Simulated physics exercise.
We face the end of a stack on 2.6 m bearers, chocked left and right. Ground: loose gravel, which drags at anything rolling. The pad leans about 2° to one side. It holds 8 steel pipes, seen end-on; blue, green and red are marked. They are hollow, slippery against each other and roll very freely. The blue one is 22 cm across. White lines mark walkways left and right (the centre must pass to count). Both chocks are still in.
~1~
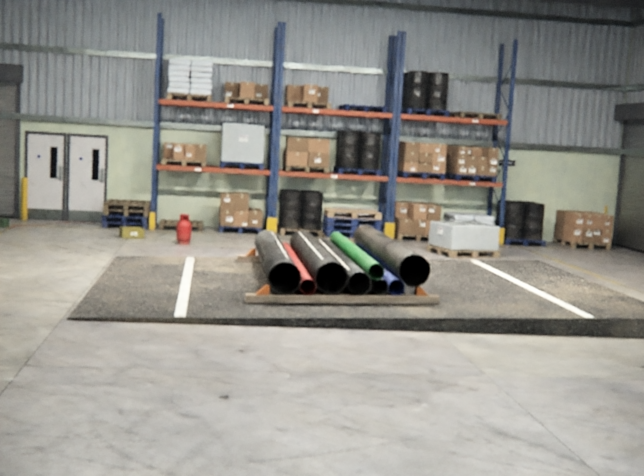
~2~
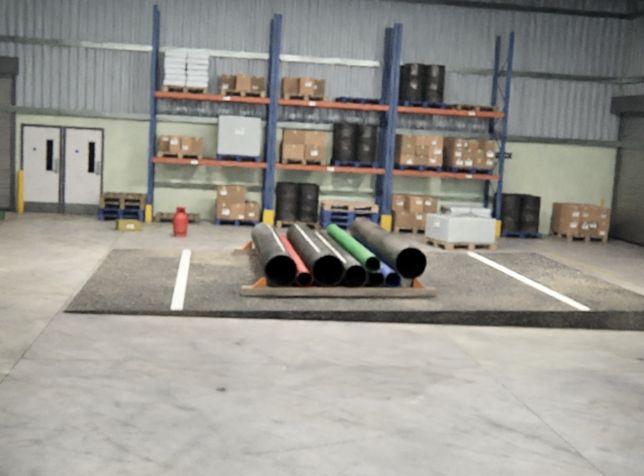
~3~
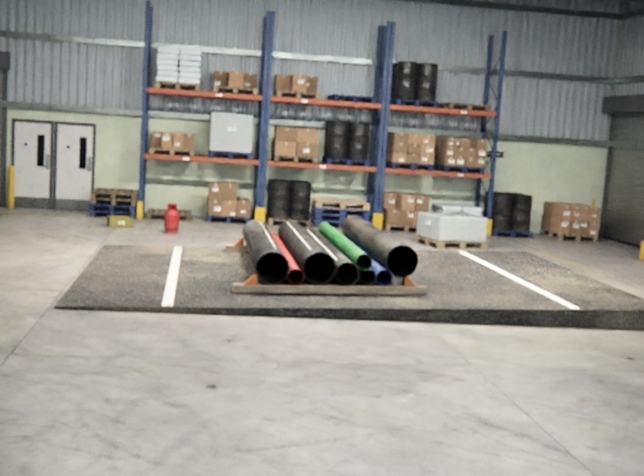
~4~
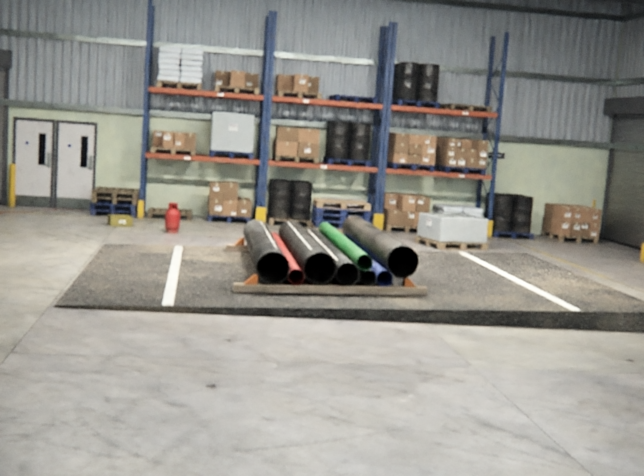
Coloured and black hollow pipes resting motionless on a low wooden base in a warehouse, as the view shifts very slightly.
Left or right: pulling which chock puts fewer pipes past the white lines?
The right-hand one loses fewer.
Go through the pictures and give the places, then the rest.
Blue (396, 287), green (376, 272), red (308, 287); the pad slopes 2° down to the left; 7 of the 8 form the bottom row; all still, in the first picture.
Blue (393, 280), green (373, 264), red (305, 279); all still, in the second picture.
Blue (384, 278), green (364, 262), red (296, 277); both chocks in; lines at (182, 303) and (564, 305); at rest, in the third picture.
Blue (385, 278), green (364, 263), red (296, 277); all still, in the fourth picture.
Chock on the left freed, after 3.3 s, blue is on the bearers, 105 cm from the bearers' right end, rolling left; green is up on others, 115 cm from the bearers' left end, rolling left; red is on the bearers, 20 cm from the bearers' left end, rolling left; 0 of 8 have crossed.
Chock on the left freed, at the end, blue is off the bearers, 60 cm short of the left line; green is off the bearers, 15 cm short of the left line; red is past the left line; 4 of 8 have crossed.
Chock on the right freed, after 0.9 s, blue is on the bearers, 60 cm from the bearers' right end; green is up on others, 90 cm from the bearers' right end; red is on the bearers, 80 cm from the bearers' left end; 0 of 8 have crossed.
Chock on the right freed, at the end, blue is on the bearers, 60 cm from the bearers' right end; green is up on others, 90 cm from the bearers' right end; red is on the bearers, 80 cm from the bearers' left end; 0 of 8 have crossed.
